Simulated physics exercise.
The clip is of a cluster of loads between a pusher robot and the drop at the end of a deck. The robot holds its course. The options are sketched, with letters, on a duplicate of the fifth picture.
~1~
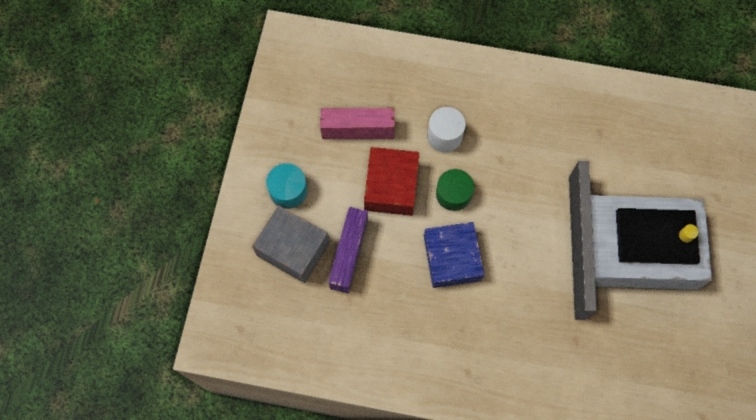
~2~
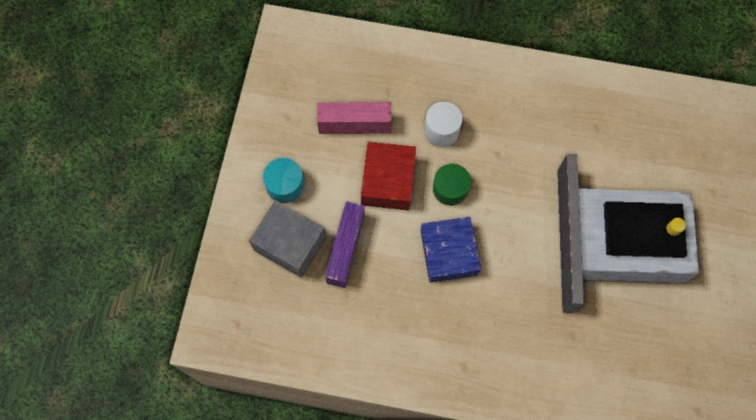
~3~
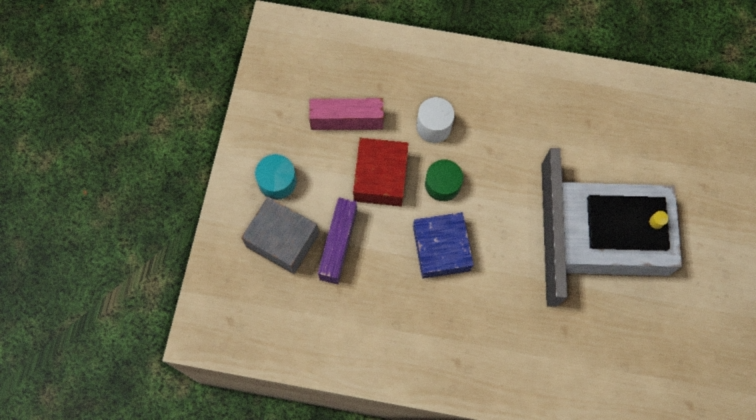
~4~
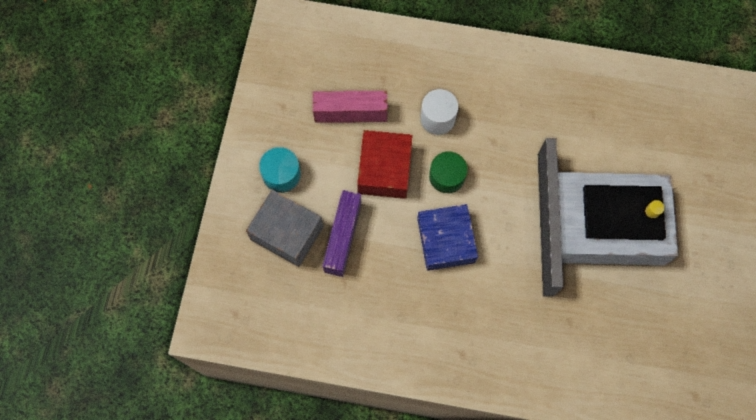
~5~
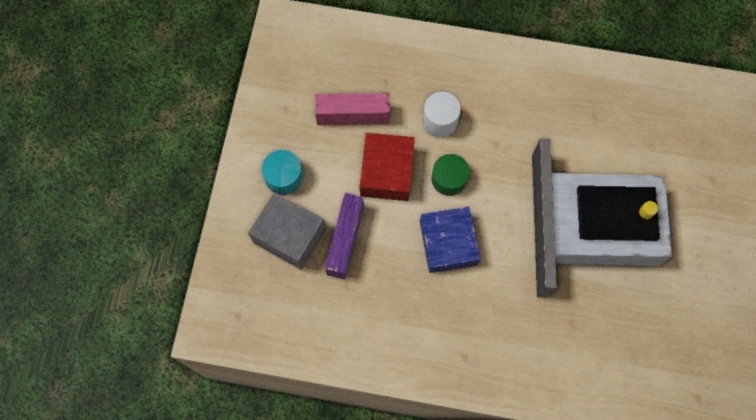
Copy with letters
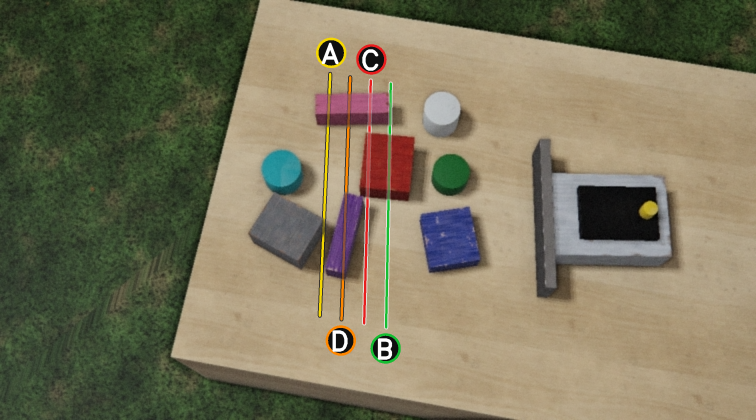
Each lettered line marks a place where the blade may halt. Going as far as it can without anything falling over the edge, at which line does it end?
Line A.
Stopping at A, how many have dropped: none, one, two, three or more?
By then, none.
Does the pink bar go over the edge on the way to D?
By then, no.
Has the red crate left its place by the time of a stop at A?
Yes.
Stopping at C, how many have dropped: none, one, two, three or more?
By then, none.
On the marked copy, A at (325, 189); B at (388, 200); C at (368, 196); D at (346, 193).
With A. Early on, robot (531, 199); blue crate (435, 237); green canister (441, 174).
Further on, robot (453, 185); turquoise canister (278, 173); grey crate (277, 232).
At the end, robot (391, 175); turquoise canister (224, 180); grey crate (223, 237); nothing has fallen.
As for the rest, B is safe but short; C is safe but short; D is safe but short.
